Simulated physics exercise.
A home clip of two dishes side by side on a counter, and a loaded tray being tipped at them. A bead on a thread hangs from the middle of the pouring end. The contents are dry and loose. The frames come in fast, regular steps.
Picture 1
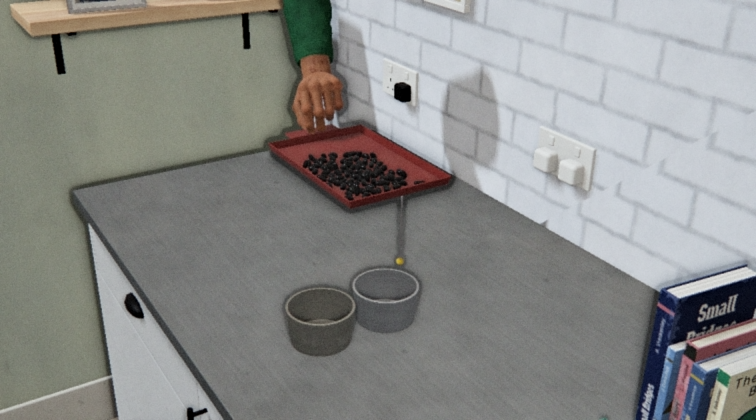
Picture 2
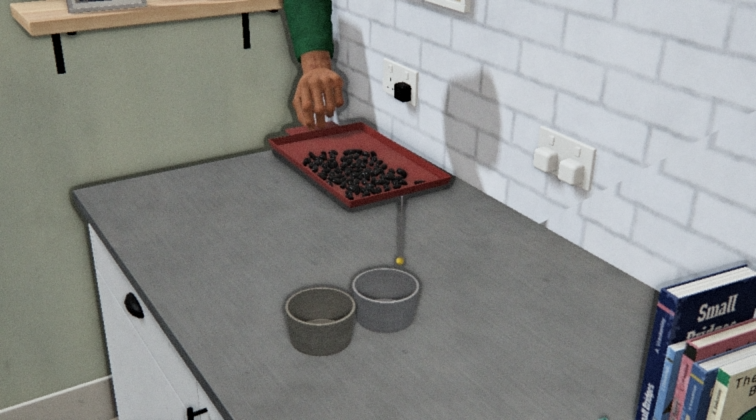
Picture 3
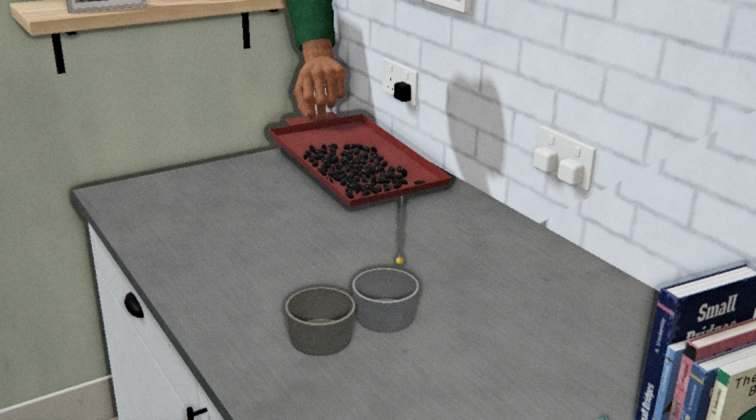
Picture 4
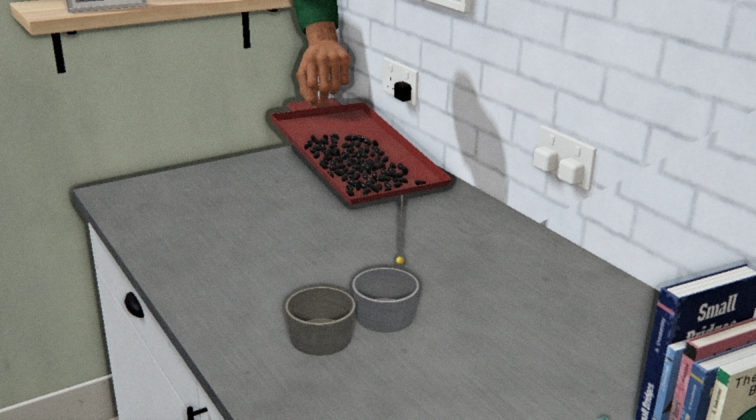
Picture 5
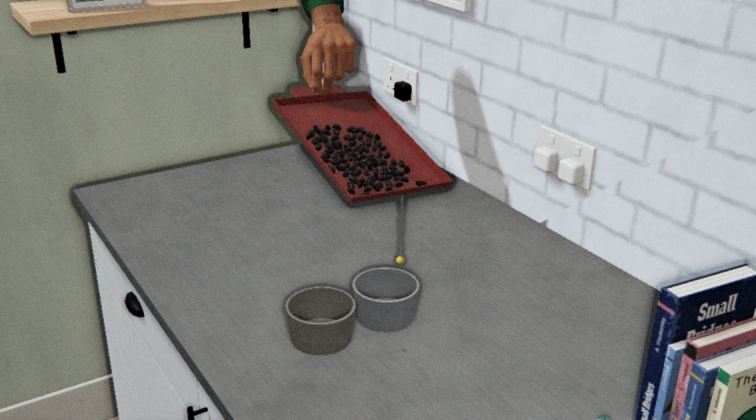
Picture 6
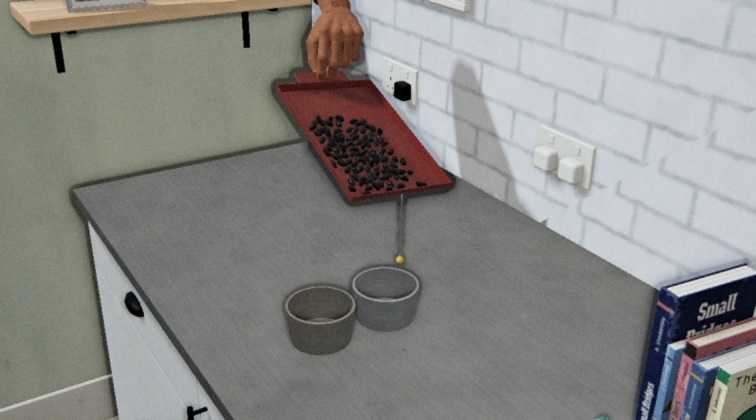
A grey kitchen counter beside a white brick wall is seen from above at an angle, from a still camera. A red tray of black beans sits toward the back, a small yellow bead hanging from its near edge, with two grey dishes side by side in front and books at right. A hand in a green sleeve steadily raises the tray's far end, steepening its tilt.
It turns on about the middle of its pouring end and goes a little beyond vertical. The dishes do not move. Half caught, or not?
Caught overall: Under half.
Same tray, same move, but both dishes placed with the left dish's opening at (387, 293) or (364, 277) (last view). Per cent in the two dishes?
The first gives 70 %, the second 30 %.
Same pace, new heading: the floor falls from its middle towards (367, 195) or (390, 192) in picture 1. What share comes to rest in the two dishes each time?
In turn 70 and 40 in a hundred.
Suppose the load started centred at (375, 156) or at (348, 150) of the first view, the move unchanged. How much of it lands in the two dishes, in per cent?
About 10 and 10 per cent.
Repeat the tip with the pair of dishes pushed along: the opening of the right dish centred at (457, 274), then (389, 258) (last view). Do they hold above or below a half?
First above a half, then the smaller part.
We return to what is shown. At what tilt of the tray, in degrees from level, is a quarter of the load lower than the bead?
At about 90°.
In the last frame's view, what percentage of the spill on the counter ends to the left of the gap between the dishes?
About 0 per cent.
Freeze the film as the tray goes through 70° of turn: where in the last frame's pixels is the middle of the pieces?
Near (411, 176).
Soon, tray tipped steeply; most on the tray; a stray few outside both; a small part in the air.
A while on, tray tipped past a quarter turn; a small part in the right dish; about two thirds outside both; about a quarter in the air.
Towards the end, tray tipped past a quarter turn; a small part in the right dish; nearly all outside both.
Finally, tray tipped past a quarter turn; none in the left dish; a small part in the right dish; nearly all outside both.
